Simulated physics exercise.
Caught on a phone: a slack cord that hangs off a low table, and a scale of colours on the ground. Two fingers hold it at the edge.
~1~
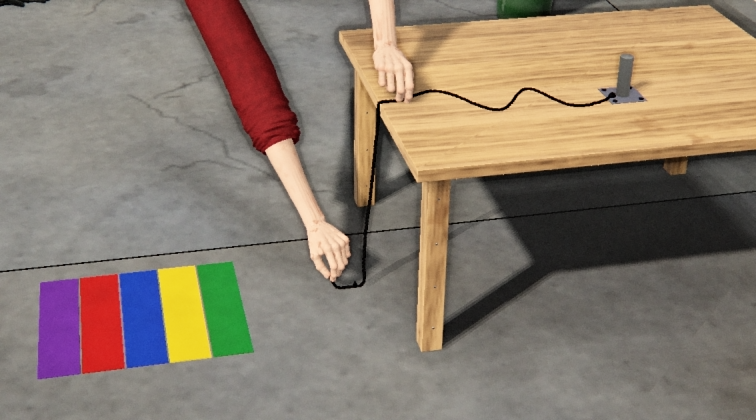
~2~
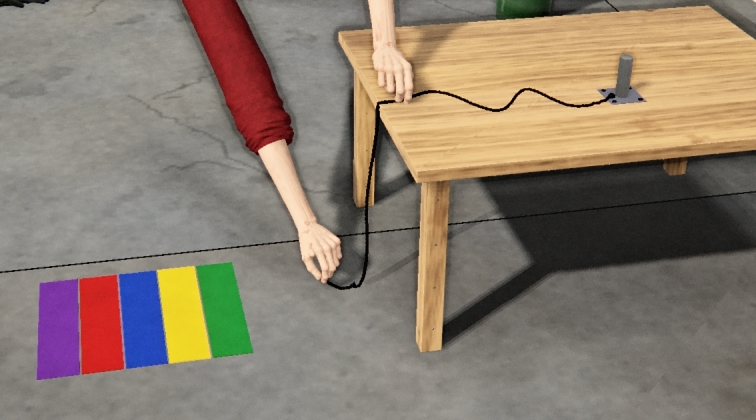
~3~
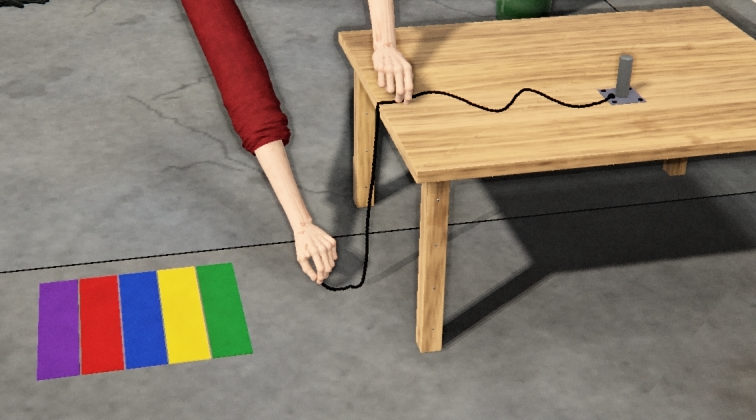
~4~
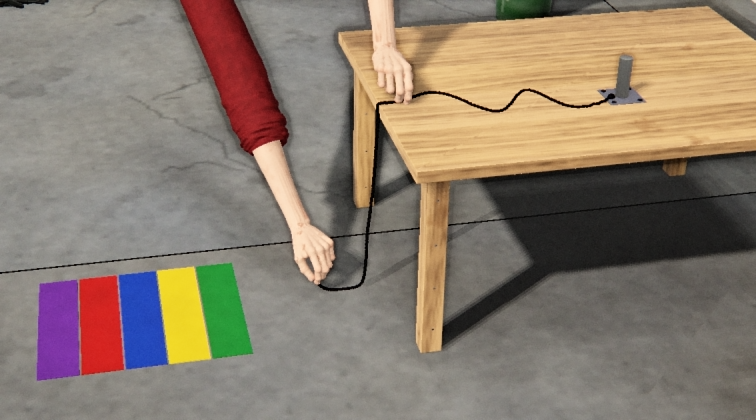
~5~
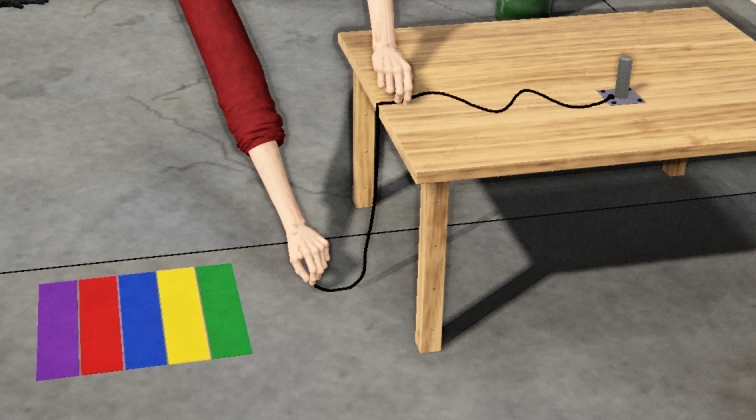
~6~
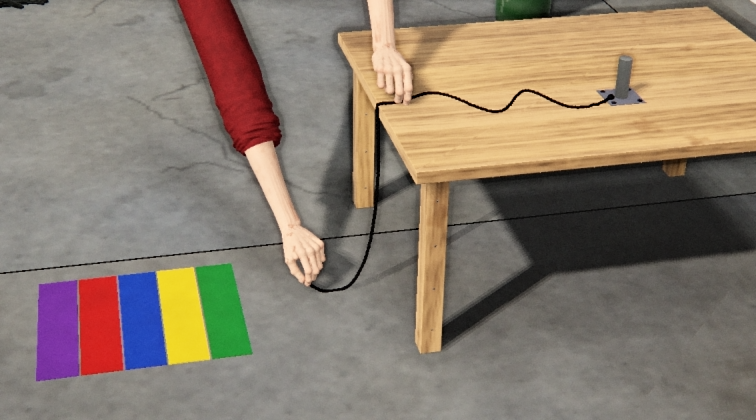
On a grey concrete floor beside a low wooden table, a hand drew the hanging end of a black cord slightly left near some coloured stripes, while another hand held it at the table's edge.
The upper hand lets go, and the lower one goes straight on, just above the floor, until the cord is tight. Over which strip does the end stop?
The red one.
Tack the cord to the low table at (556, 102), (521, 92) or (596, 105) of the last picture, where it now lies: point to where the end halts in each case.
The places are (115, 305), (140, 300) and (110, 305).
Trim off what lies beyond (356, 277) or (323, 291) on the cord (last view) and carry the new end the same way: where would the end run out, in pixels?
About (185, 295) and (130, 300).
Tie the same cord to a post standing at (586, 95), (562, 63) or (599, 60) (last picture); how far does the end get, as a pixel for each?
The places are (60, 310), (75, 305) and (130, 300).
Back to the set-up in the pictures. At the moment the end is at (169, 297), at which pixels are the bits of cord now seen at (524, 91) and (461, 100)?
Near (501, 102) and (395, 106).
A little later, end near (169, 297); over yellow.
Next, end near (125, 302); over blue.
When it is tight, end near (100, 305); over red. It halts on the red strip.
